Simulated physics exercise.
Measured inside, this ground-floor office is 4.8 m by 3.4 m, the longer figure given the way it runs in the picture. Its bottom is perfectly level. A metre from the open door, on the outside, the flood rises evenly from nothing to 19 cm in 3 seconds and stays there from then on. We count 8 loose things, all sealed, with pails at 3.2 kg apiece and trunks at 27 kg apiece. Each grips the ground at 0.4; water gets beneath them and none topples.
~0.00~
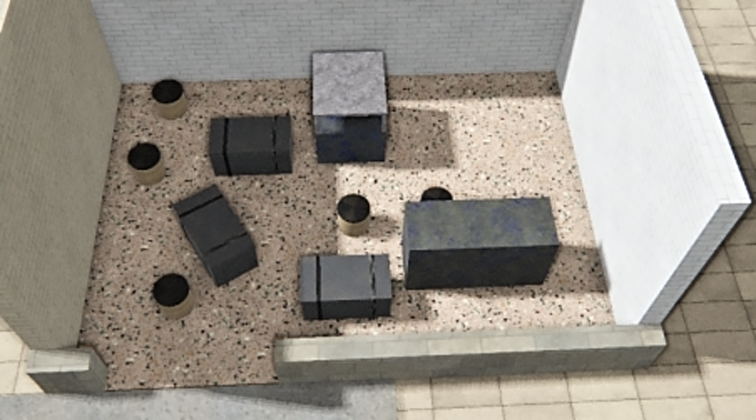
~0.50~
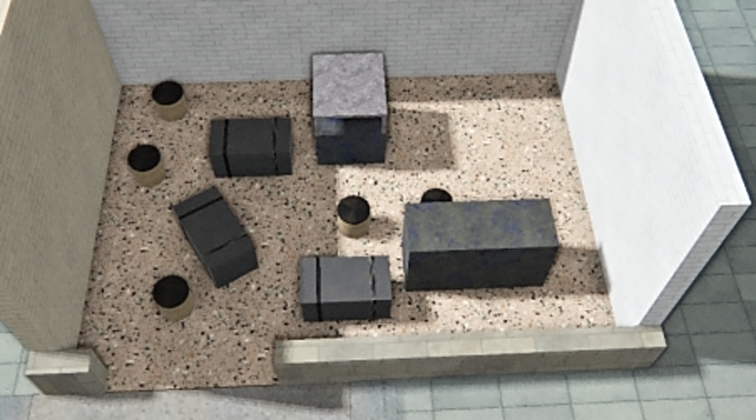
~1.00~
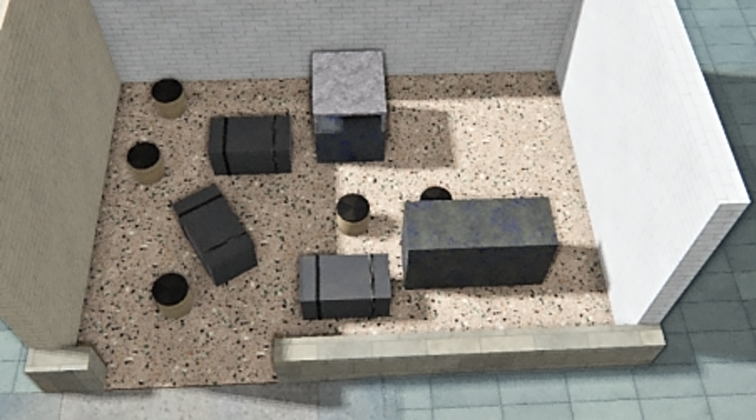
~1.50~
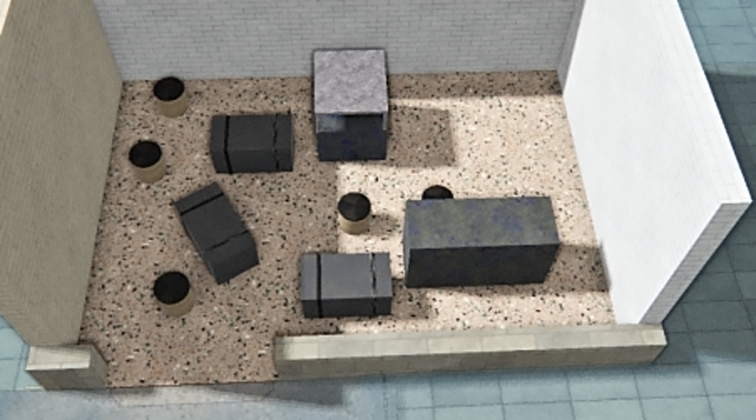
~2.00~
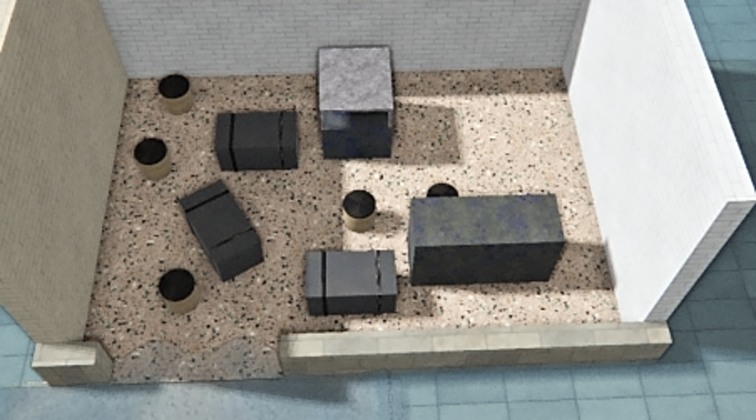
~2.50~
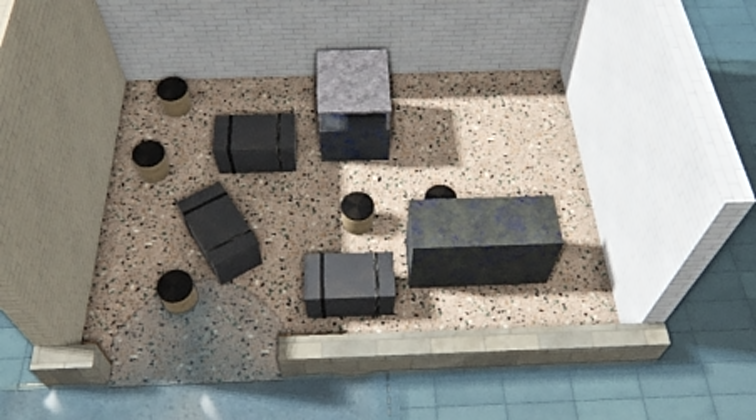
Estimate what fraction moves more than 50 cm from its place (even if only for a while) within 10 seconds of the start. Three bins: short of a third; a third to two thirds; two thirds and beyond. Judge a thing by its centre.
The highest of three bands.
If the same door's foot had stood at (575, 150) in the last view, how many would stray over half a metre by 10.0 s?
So the tally would be 4.
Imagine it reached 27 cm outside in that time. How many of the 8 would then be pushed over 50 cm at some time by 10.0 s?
That would give 7.
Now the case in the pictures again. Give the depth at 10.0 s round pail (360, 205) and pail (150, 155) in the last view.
Depths: Near 9 cm, then near 12 cm.
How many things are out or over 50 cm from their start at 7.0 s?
Tally: 6.
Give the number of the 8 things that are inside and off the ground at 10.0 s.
Count at that moment: 7.
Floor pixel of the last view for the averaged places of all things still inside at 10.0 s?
They're centred close to (385, 166).
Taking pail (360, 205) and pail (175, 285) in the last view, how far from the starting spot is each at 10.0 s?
They sit 200 cm and 300 cm away, in the order given.
After 3.5 s 1 of 8 are over 50 cm from their spots; 0 afloat.
After 4.5 s 3 of 8 are over 50 cm from their spots; 0 afloat.
After 7.0 s 6 of 8 are over 50 cm from their spots; 5 afloat.
After 10.0 s 6 of 8 are over 50 cm from their spots, and 6 have been at some point; 7 afloat.
